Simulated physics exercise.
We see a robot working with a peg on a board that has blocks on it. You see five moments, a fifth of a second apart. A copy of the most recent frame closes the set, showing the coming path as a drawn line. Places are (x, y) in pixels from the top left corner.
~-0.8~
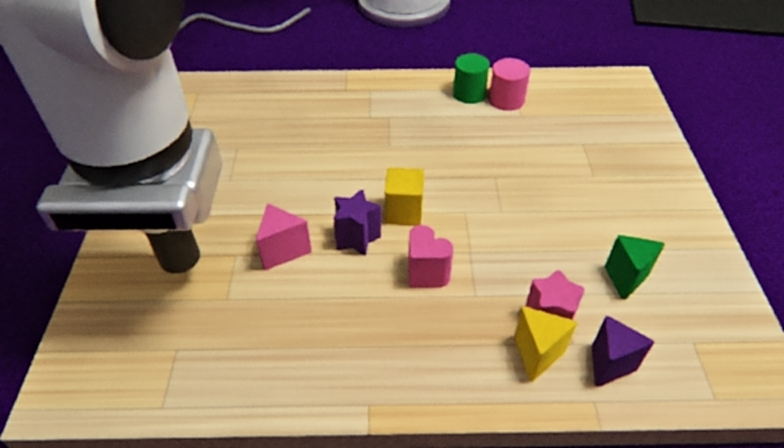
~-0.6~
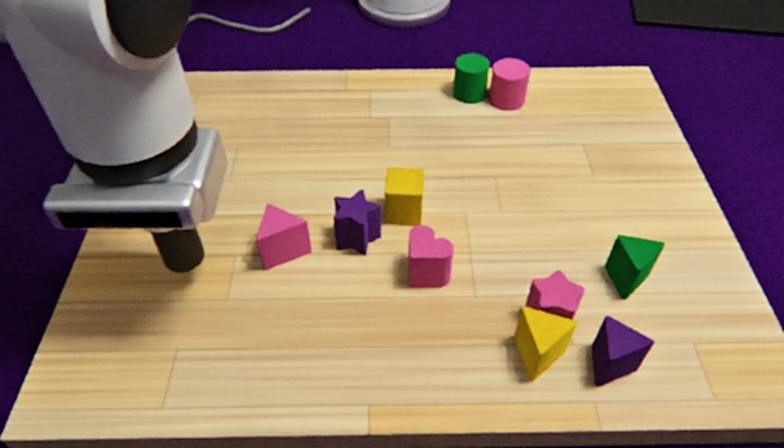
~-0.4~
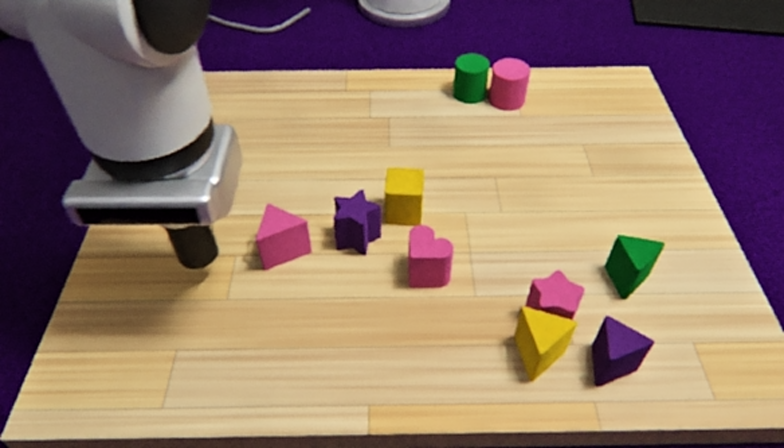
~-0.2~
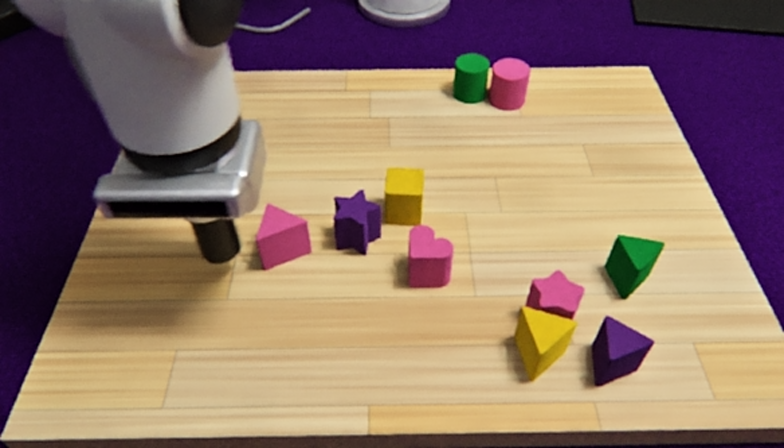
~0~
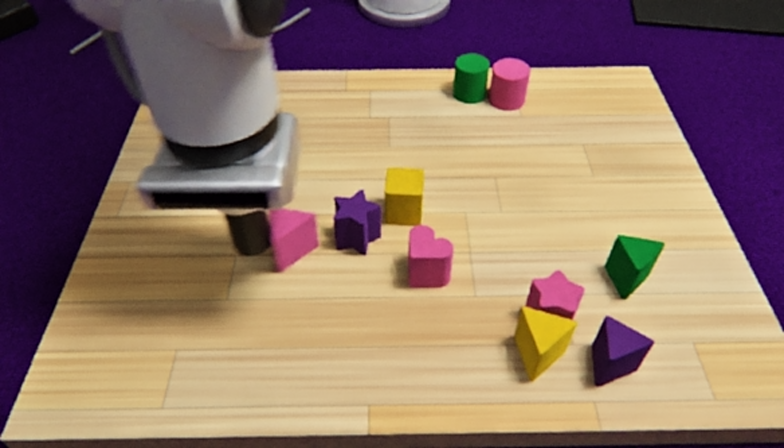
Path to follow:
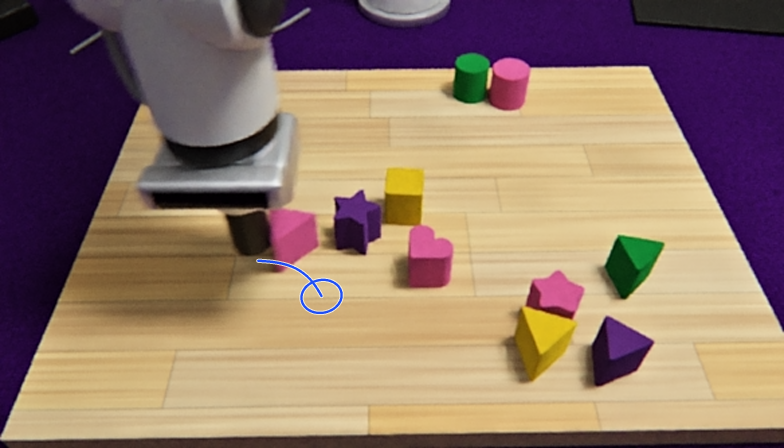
The video shows a robot arm with a dark peg moving rightward over a wooden board of colourful blocks, slowly at first, then reaching the pink triangular block and nudging it slightly right while the other blocks stay still.
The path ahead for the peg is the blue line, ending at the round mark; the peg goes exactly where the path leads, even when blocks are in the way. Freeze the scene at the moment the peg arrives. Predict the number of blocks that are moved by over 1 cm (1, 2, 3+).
This push will displace one block.
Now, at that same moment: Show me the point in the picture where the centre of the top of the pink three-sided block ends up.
Its top centre lands on (319, 218).
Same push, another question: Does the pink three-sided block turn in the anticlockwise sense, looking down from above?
The answer is yes.
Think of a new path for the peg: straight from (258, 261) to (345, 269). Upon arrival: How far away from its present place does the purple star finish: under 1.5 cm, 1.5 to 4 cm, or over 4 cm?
Range: 1.5 to 4 cm.
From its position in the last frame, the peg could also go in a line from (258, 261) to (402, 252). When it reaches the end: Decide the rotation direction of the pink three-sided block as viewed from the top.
It turns round anticlockwise.
The drawn path runs from (258, 261) over (285, 264) and (307, 277) to (322, 296).
What follows on the original path. Halfway along, peg (295, 251); pink three-sided block (319, 218), turned 45° anticlockwise.
At the end, peg (319, 277); pink three-sided block (319, 218), turned 45° anticlockwise; purple star not moved.
